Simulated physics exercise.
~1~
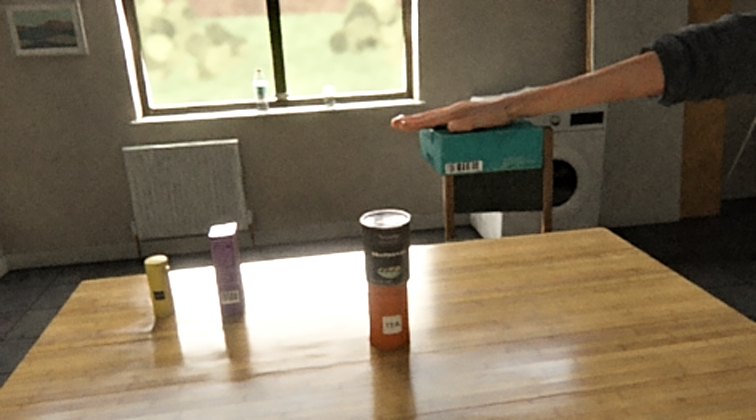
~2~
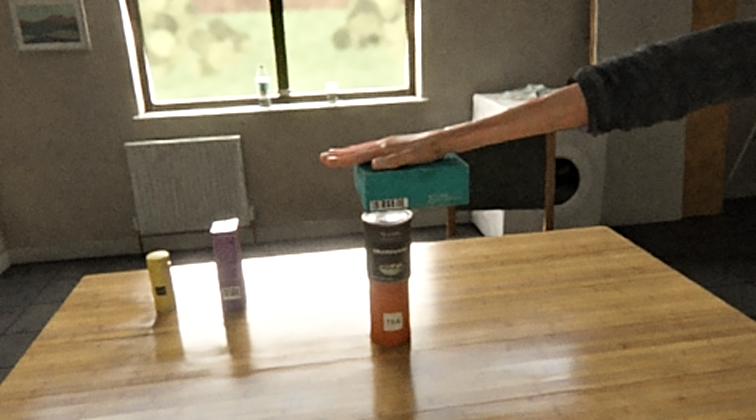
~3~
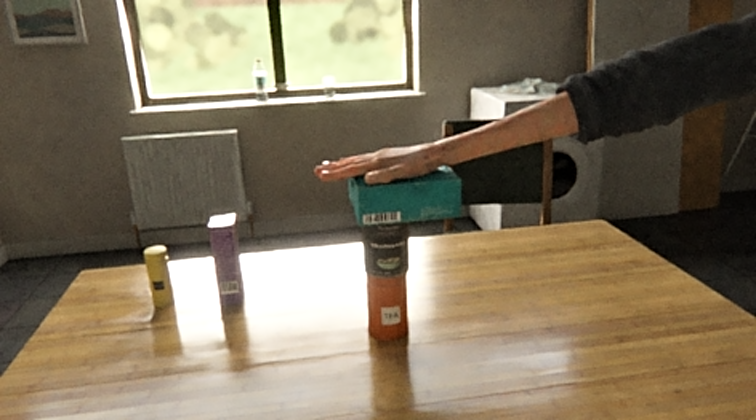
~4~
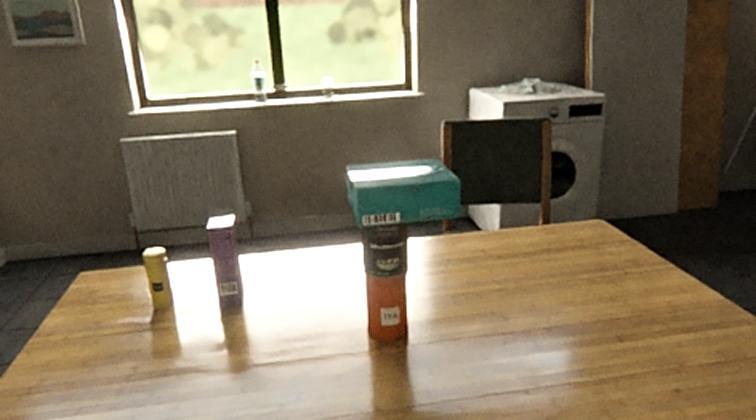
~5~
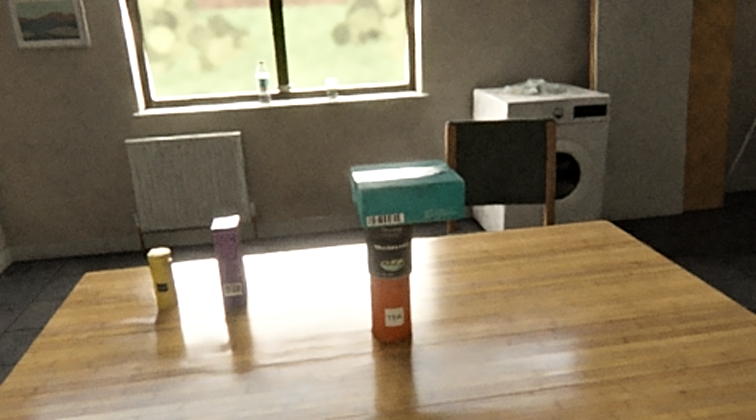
A hand lowering a turquoise box onto a black tin above an orange jar, then withdrawing as the stack stays standing.
